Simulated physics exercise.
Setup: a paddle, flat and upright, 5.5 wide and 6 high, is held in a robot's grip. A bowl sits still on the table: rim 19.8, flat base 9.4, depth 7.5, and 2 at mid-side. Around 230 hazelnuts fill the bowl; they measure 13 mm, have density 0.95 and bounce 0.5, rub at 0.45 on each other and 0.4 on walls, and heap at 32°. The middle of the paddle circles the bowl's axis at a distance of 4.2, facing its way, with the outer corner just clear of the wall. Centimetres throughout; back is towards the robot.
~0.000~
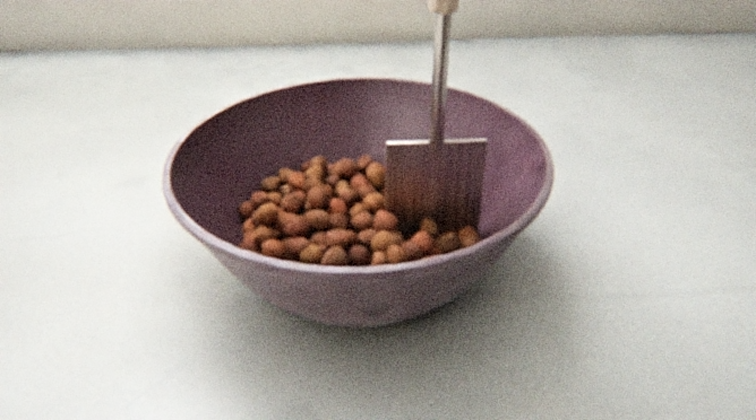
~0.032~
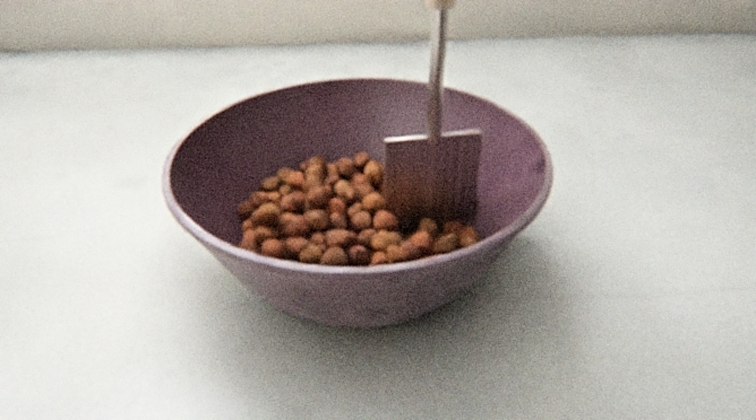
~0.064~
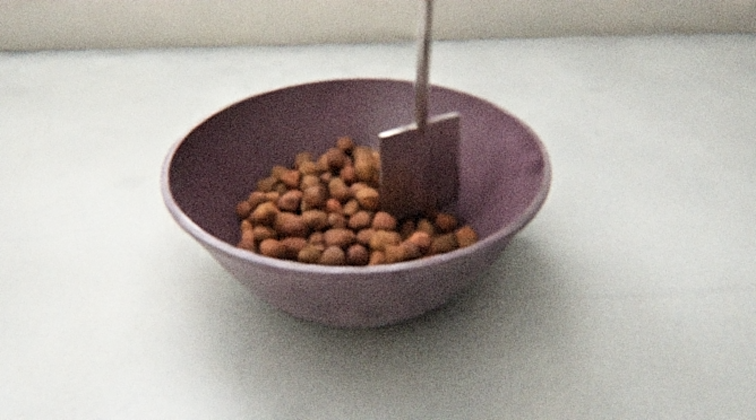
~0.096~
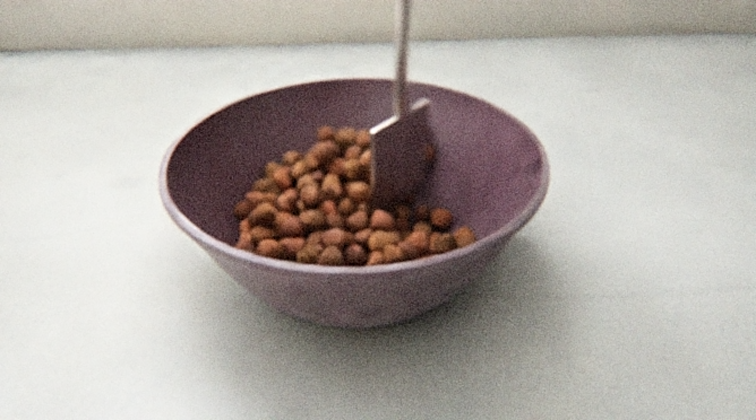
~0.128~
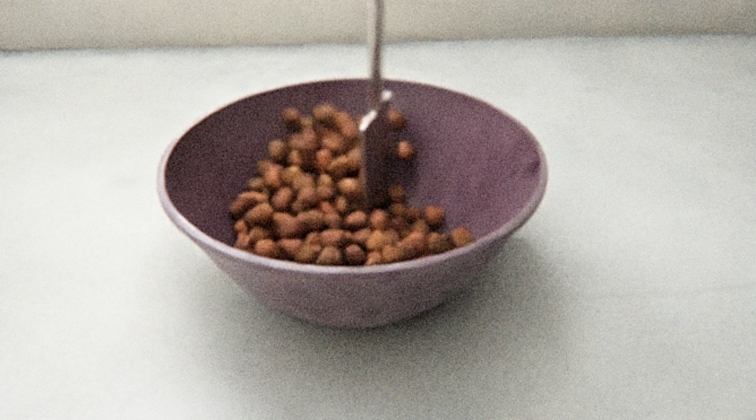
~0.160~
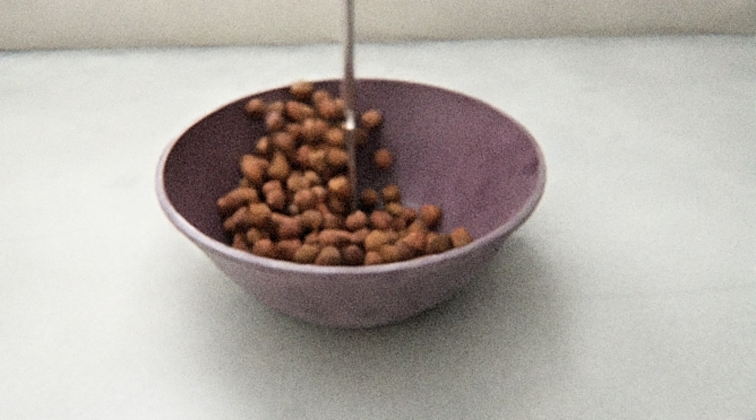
A flat metal paddle swept through a purple bowl of brown nuts, moving from the right toward the back and turning edge-on as it pushed them into a heap up the back left side.
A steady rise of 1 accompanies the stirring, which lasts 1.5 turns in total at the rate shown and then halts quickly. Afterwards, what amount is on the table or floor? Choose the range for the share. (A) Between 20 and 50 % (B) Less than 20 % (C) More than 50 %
Option B: Less than 20 %.
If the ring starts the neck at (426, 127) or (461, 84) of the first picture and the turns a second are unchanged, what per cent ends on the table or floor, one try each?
I'd guess some 5 and 0 percent.
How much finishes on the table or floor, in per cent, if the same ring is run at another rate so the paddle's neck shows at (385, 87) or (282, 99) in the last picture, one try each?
Roughly 0 per cent on the first try and 40 per cent on the second.
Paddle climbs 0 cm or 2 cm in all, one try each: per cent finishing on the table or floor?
Around 10 percent, then 5 percent.
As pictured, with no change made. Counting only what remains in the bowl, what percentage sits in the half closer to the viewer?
Some 55 per cent.
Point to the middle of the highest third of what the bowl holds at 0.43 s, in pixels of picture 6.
About (394, 249).
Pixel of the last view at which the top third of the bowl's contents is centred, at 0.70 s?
Estimated centre: (347, 138).
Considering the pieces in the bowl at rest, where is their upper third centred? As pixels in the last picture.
Close to (301, 236).
After 0.43 s, 265° round, highest piece 10 above the table; 225 in the bowl, 4 on the table or floor, 5 in flight or on the tool.
After 0.70 s, 80° round, highest piece 9 above the table; 211 in the bowl, 20 on the table or floor, 3 in flight or on the tool.
After 1.03 s, 180° round, highest piece 6 above the table; 207 in the bowl, 26 on the table or floor, 1 in flight or on the tool.
After 1.73 s, 180° round, highest piece 6 above the table; 207 in the bowl, 27 on the table or floor.
In the end, 207 in the bowl, 27 on the table or floor. That is 12 % on the table or floor.
